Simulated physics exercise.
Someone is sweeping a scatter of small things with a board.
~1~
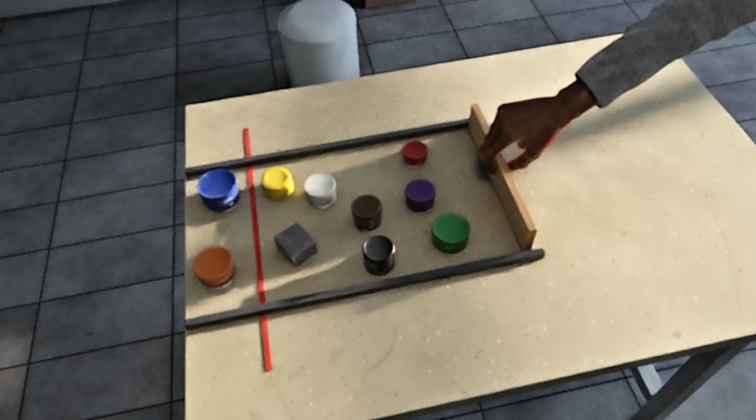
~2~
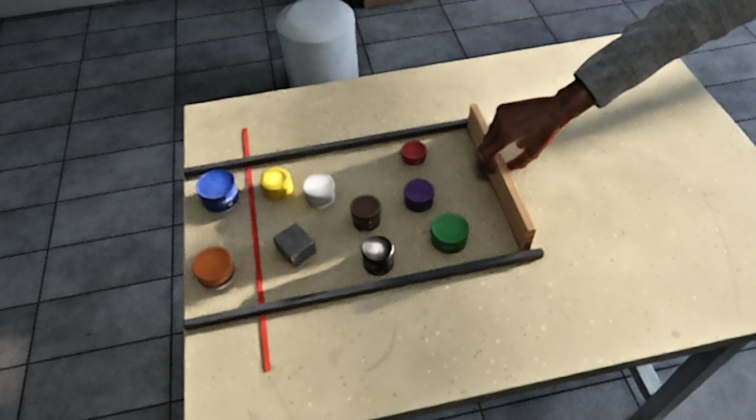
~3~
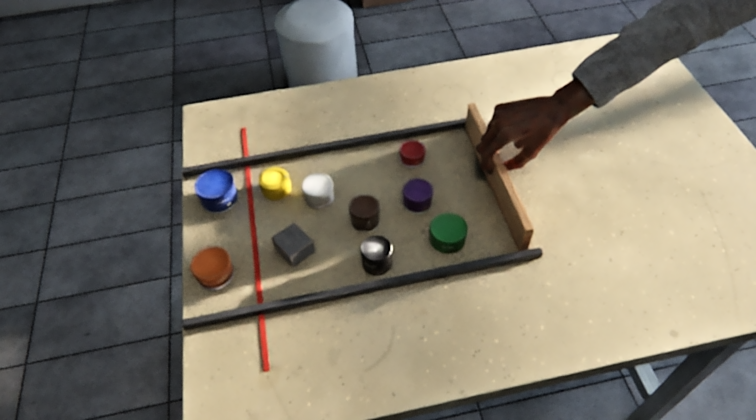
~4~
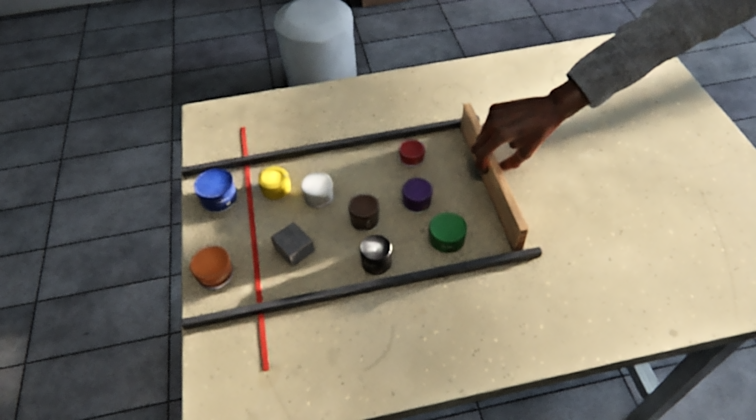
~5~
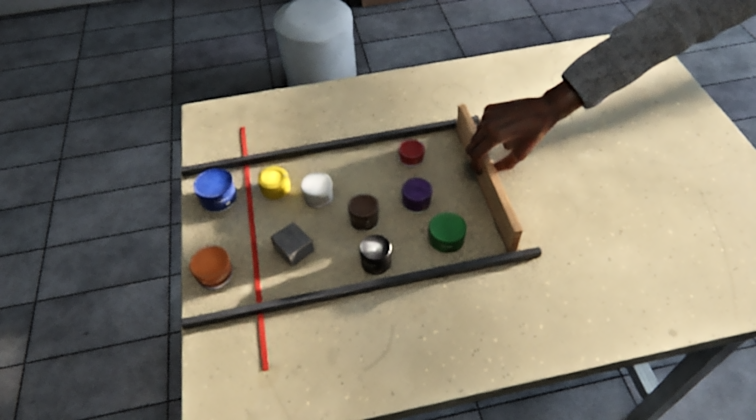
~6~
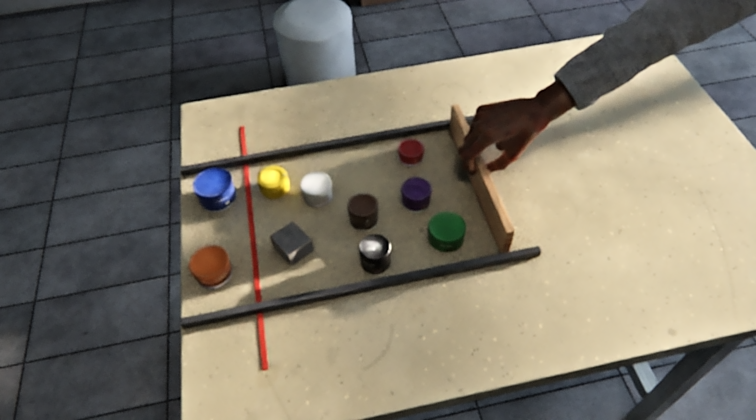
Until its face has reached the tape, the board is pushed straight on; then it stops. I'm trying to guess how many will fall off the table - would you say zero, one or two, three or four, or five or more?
Once it stops, the band for pieces knocked off is one to two, pretty clearly.
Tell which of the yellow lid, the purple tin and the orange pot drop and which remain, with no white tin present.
Yellow lid: Still there; purple tin: Still there; orange pot: Over the edge.
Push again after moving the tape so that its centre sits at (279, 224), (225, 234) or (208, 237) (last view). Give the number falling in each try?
First 0, then 3, then 5.
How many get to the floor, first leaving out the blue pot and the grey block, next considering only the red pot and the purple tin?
That gives 0 for the first pair taken away and 0 for the second.
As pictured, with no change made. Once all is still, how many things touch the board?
The number is 4.
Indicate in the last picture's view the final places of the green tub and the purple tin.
Green tub: (235, 265); purple tin: (235, 224).
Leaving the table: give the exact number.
The answer is exactly 2.
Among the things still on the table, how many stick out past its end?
It totals 0.
Soon after, none off yet; orange pot at rest near (211, 267); blue pot at rest near (215, 190); yellow lid at rest near (274, 182).
At rest, the number that fall off is one or two; fallen, blue pot and orange pot.
